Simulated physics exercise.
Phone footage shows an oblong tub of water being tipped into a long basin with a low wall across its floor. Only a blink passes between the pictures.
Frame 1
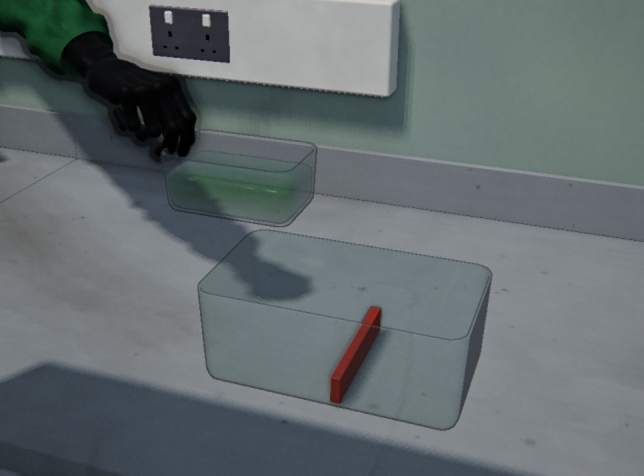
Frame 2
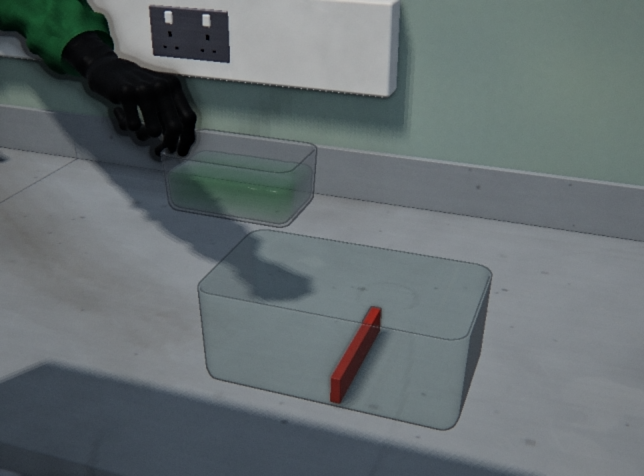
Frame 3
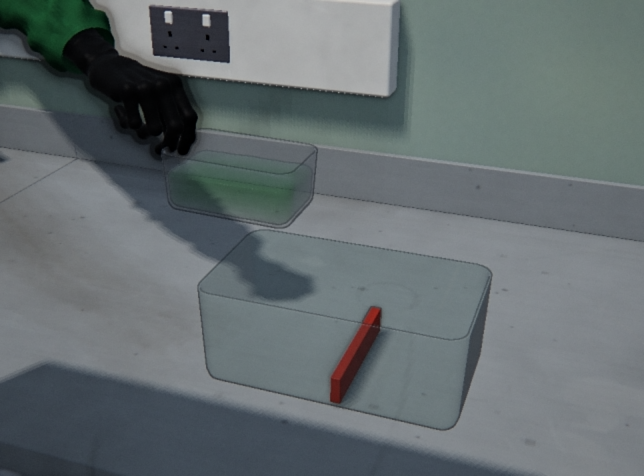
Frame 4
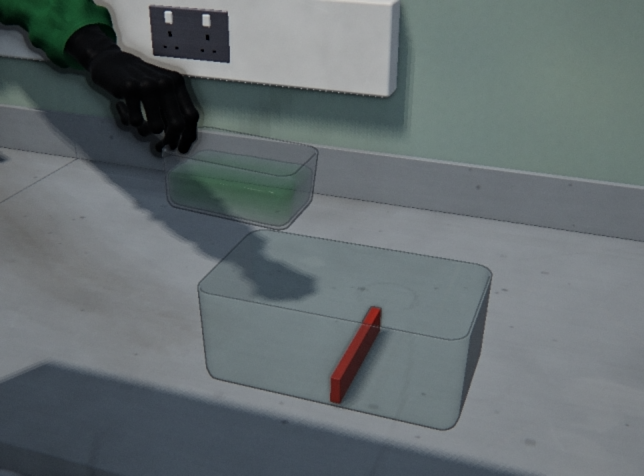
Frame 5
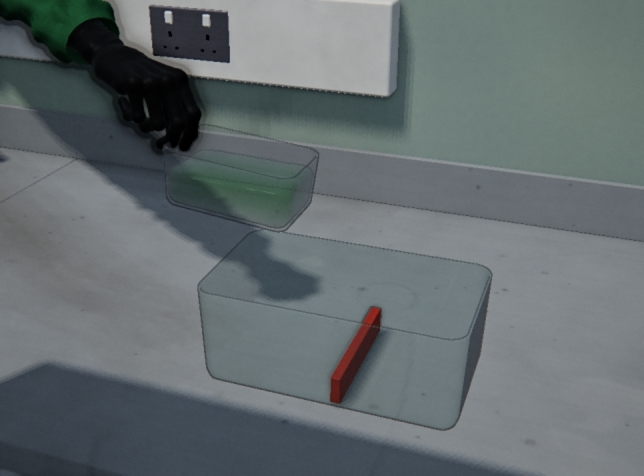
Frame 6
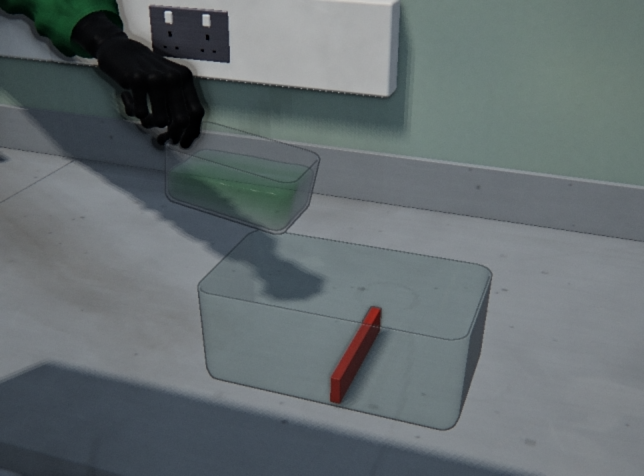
To begin with, a black-gloved hand in a green sleeve hovers by a small clear tub of greenish liquid, behind a larger clear basin with a low red wall across its floor. Then the hand shifts slightly right and the tub tilts a little, its right side dipping, while the basin stays still.
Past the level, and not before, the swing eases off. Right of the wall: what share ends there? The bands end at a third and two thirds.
The amount right of the wall is going to settle in the middle, one third to two thirds.
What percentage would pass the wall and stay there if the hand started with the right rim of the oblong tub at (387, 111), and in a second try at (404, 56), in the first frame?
85 % and 65 %.
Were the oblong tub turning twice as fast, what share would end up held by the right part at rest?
About 30 %.
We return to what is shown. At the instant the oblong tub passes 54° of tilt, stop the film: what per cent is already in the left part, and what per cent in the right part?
10 per cent left, 5 per cent right.
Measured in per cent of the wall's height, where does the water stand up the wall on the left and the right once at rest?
Left near 40; right near 40.
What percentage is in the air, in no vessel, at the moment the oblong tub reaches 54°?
Around 25 in a hundred.
A moment on, the oblong tub is tipped part way and 60 per cent is still to pour, 9 is left of the wall and 4 right of it.
Next, the oblong tub is tipped on its side and 16 per cent is still to pour, 35 is left of the wall and 43 right of it.
Then the oblong tub is tipped on its side and 3 per cent is still to pour, 51 is left of the wall and 44 right of it.
Later the oblong tub is tipped on its side and 0 per cent is still to pour, 55 is left of the wall and 45 right of it.
Finally, 55 per cent lies left of the wall, 45 right of it and 0 outside.
